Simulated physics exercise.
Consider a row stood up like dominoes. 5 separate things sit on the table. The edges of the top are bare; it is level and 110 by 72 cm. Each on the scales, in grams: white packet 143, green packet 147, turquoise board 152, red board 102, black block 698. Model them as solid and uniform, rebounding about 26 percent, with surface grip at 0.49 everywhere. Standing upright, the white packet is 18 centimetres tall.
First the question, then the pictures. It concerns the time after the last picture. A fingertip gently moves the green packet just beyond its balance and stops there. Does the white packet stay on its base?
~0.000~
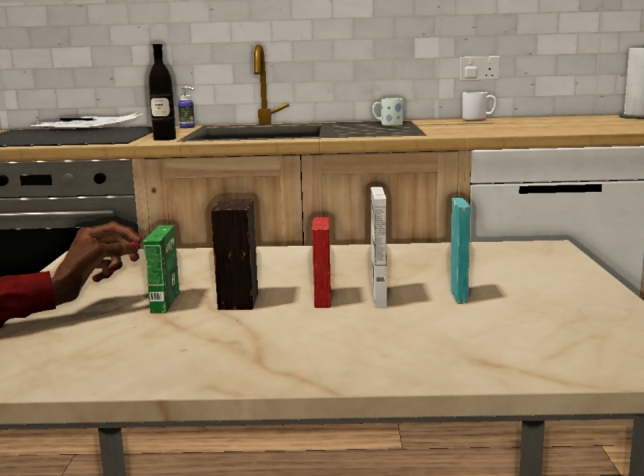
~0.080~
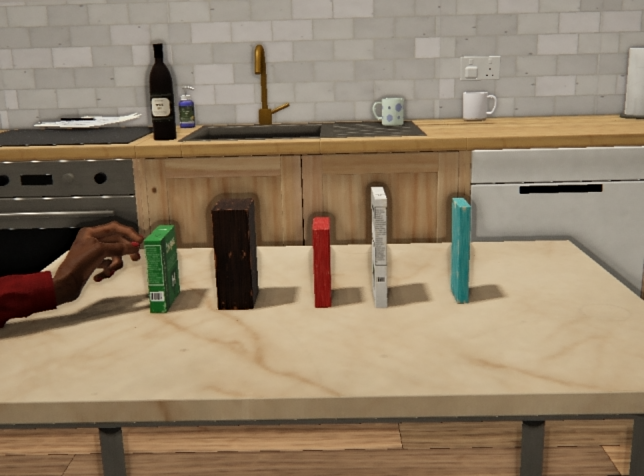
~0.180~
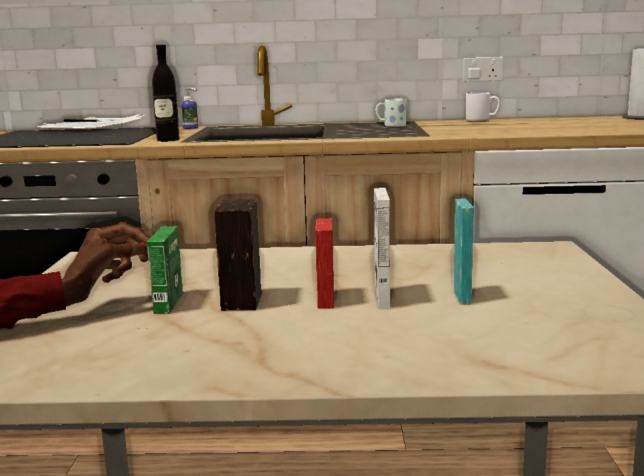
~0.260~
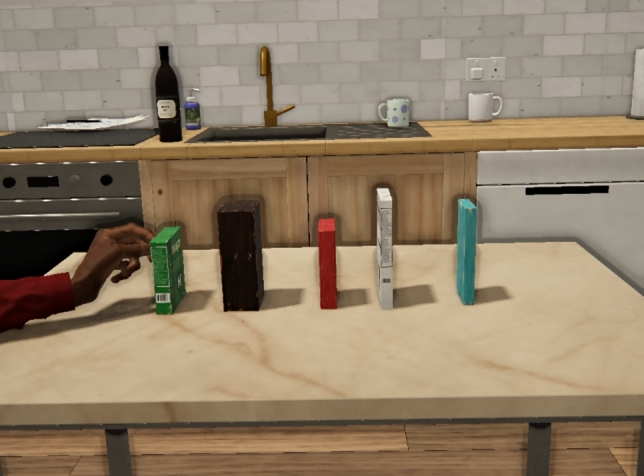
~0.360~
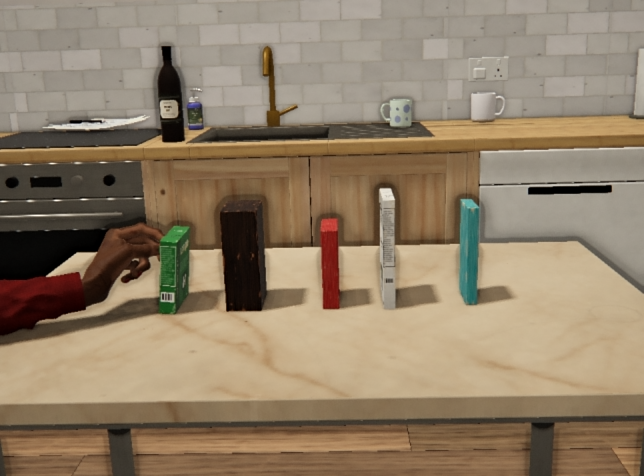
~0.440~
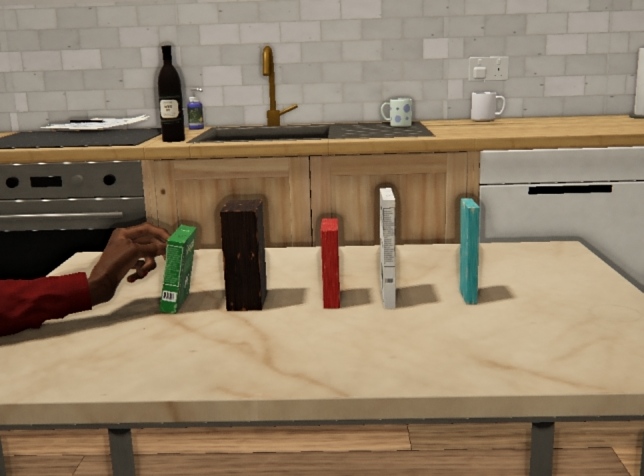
It remains poised.
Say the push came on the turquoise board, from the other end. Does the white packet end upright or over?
In that case the white packet gets knocked down.
After 0.64 s, green packet 31° over.
After 0.74 s, green packet 42° over.
At rest (1.6 s), all 3 in place, give or take 5 cm. Seen from the same camera at the end, white packet near (388, 248).
